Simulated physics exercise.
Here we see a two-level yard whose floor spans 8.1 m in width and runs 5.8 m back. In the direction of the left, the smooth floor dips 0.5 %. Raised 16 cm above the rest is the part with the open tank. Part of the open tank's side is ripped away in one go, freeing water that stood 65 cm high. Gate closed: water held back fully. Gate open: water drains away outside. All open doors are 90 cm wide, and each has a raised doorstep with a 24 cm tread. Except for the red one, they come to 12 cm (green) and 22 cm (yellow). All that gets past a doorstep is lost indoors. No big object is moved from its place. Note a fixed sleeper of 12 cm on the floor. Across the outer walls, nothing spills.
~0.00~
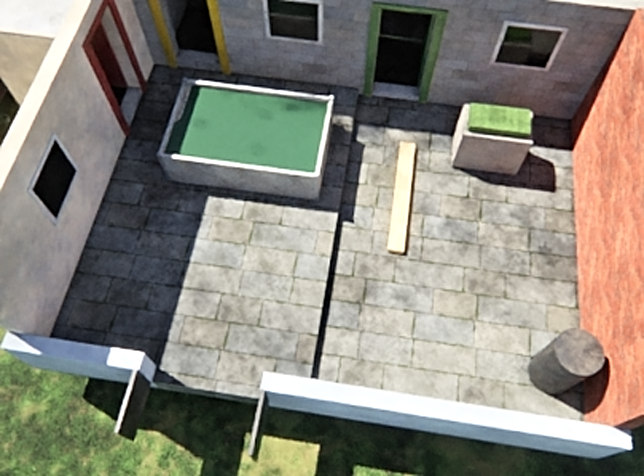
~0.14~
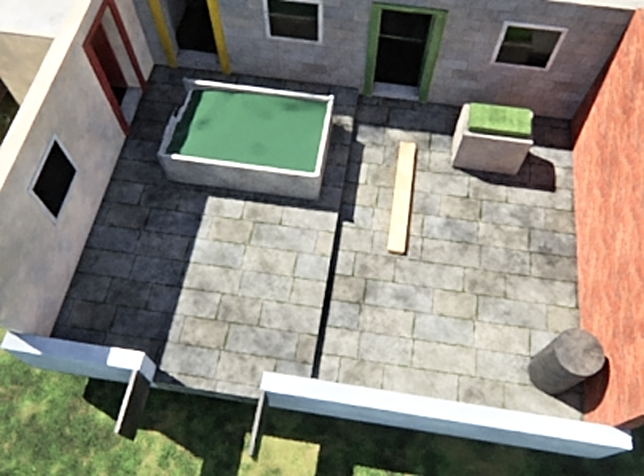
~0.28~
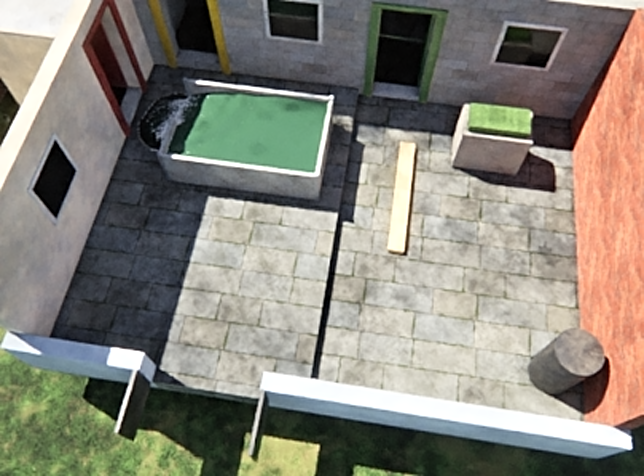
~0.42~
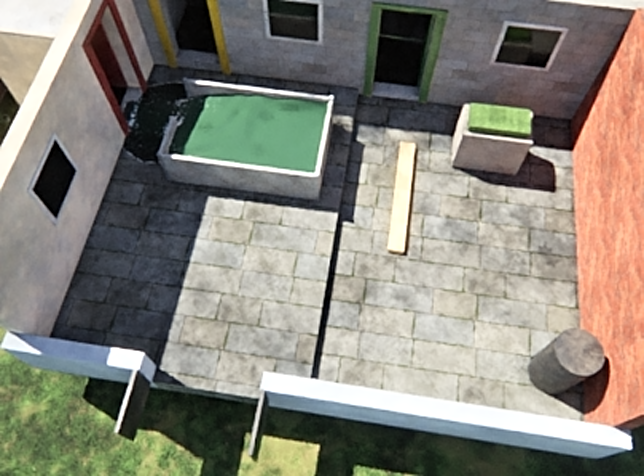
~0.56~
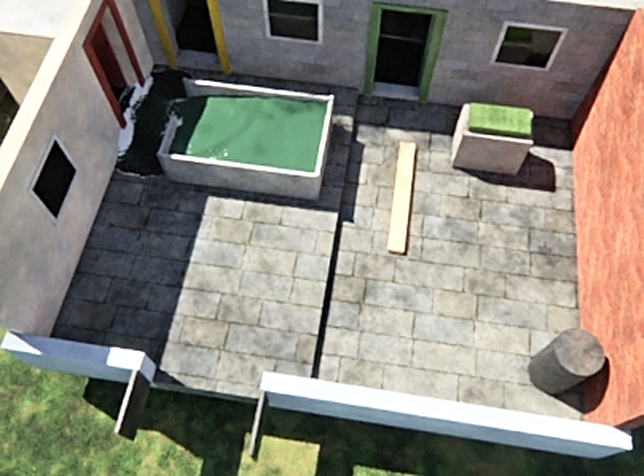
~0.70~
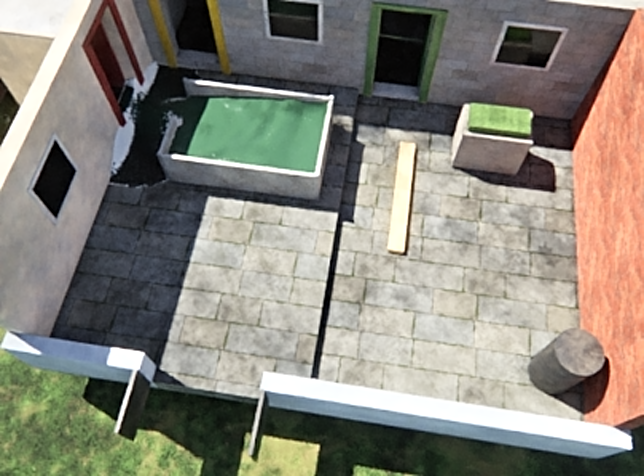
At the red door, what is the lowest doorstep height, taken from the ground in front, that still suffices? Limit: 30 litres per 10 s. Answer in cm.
Roughly 39 cm above the ground.
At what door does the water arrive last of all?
Green.
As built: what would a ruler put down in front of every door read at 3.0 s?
In cm: Green 1, yellow 16, red 32.
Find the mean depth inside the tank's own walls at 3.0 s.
Average depth: Approx. 35 cm.
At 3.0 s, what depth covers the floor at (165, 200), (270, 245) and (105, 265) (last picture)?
Taking the spots in order: About 2, 0 and 3 centimetres.
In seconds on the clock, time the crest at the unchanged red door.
The level tops out around 1.6 s.
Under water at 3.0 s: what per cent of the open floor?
I'd estimate about 30 percent.
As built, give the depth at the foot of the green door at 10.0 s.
Depth: Near 4.5 cm.
After 1.4 s water covers 10 % of the floor, deepest (46 cm) near (154, 65); 40 cm at the red door, 144 litres in over its 14 cm doorstep.
After 3.0 s water covers 30 % of the floor, deepest (32 cm) near (135, 115); 32 cm at the red door, 427 litres in over its 14 cm doorstep.
After 10.0 s water covers 90 % of the floor, deepest (14 cm) near (135, 115); 13 cm at the red door, 635 litres in over its 14 cm doorstep.
At the red door as built, the water arrived by 0.5 s and peaked near 41 cm at 1.6 s.
With a doorstep of 35 cm, 63 litres would have come in within the 10 s; with 48 cm, 0 litres. So under 30 litres takes about 39 cm.
